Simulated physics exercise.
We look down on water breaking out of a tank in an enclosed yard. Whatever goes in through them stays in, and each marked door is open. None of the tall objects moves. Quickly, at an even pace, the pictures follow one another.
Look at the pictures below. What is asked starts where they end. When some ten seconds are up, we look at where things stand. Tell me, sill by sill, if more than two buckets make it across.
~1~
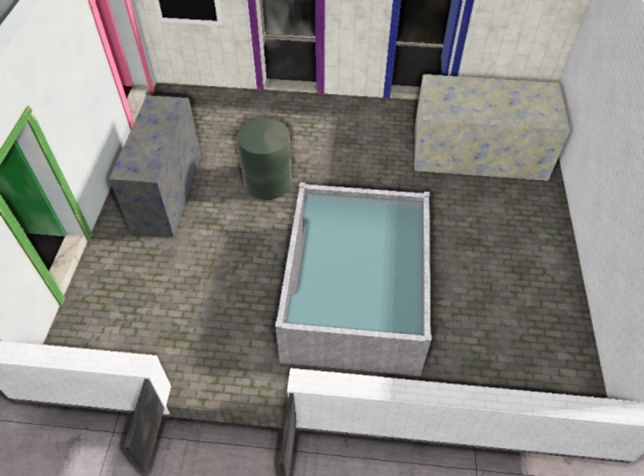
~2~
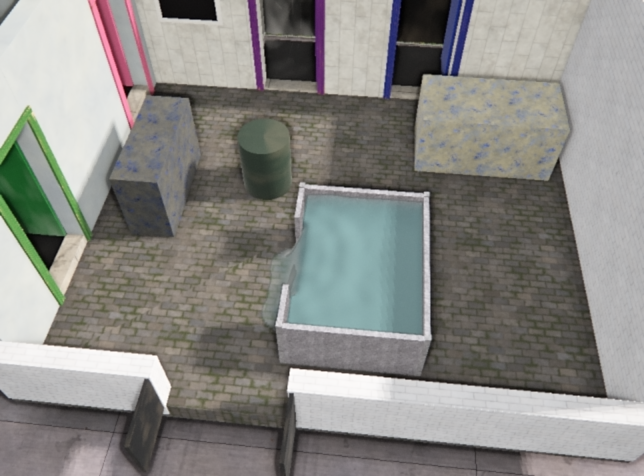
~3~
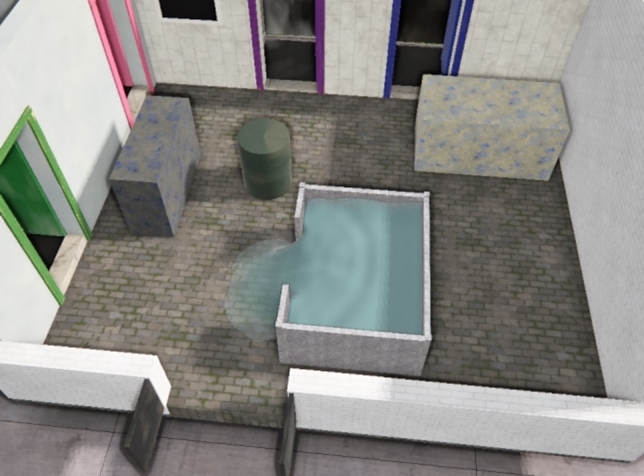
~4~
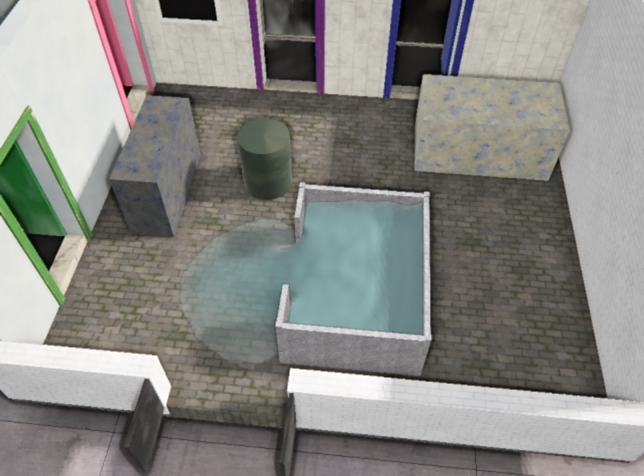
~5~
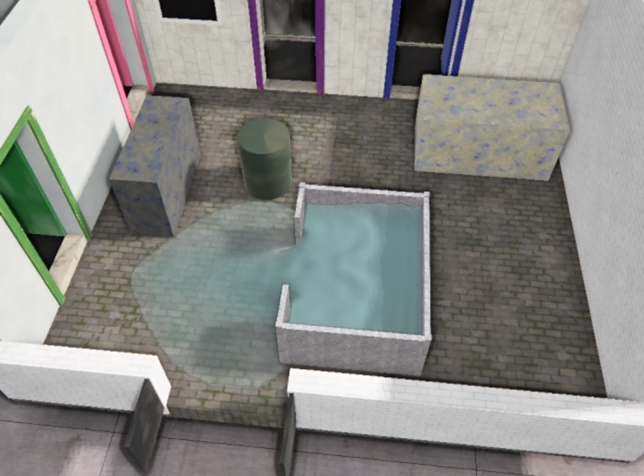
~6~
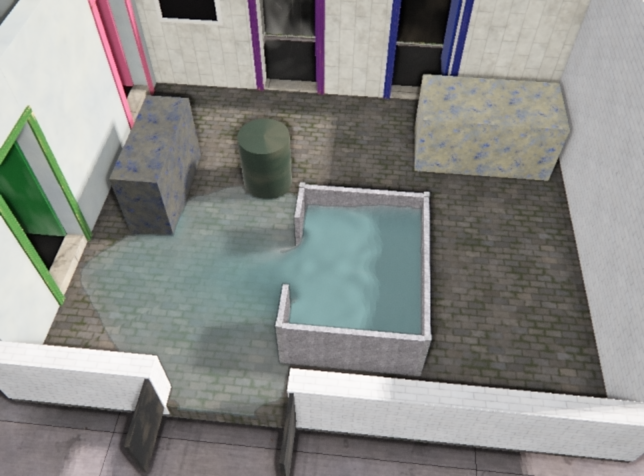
Purple door: Yes, more than two; blue door: No, two or fewer; pink door: No, two or fewer; green door: Yes, more than two.
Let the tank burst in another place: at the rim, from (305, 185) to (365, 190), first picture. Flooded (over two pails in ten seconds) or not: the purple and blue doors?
One by one: Purple door passes that mark; blue door takes more.
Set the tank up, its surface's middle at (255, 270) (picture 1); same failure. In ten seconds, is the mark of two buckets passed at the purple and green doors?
Purple gets less, green gets more.
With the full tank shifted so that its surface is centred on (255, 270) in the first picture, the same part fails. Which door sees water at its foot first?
Leading the way is the green one.
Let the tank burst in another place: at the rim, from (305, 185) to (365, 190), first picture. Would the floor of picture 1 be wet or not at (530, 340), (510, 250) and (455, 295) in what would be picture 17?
Point by point: Untouched, untouched and untouched.
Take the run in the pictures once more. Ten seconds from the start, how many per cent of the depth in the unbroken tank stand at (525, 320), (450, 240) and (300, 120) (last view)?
In order: About 2, 2 and 8 in a hundred.
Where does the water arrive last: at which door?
That would be the door marked blue.
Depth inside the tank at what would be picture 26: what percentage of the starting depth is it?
About 32 per cent.
A moment on, water covers 30 % of the floor; the purple door not reached, the blue door not reached, the pink door not reached, the green door over two buckets in.
Next, water covers 40 % of the floor; the purple door not reached, the blue door not reached, the pink door wet at the sill, nothing in, the green door far over two buckets in.
Then, water covers 45 % of the floor; the purple door over two buckets in, the blue door not reached, the pink door wet at the sill, nothing in, the green door far over two buckets in.
Later, water covers 65 % of the floor; the purple door over two buckets in, the blue door wet at the sill, nothing in, the pink door wet at the sill, nothing in, the green door far over two buckets in.
In the end, water covers 90 % of the floor; the purple door far over two buckets in, the blue door wet at the sill, nothing in, the pink door wet at the sill, nothing in, the green door far over two buckets in.
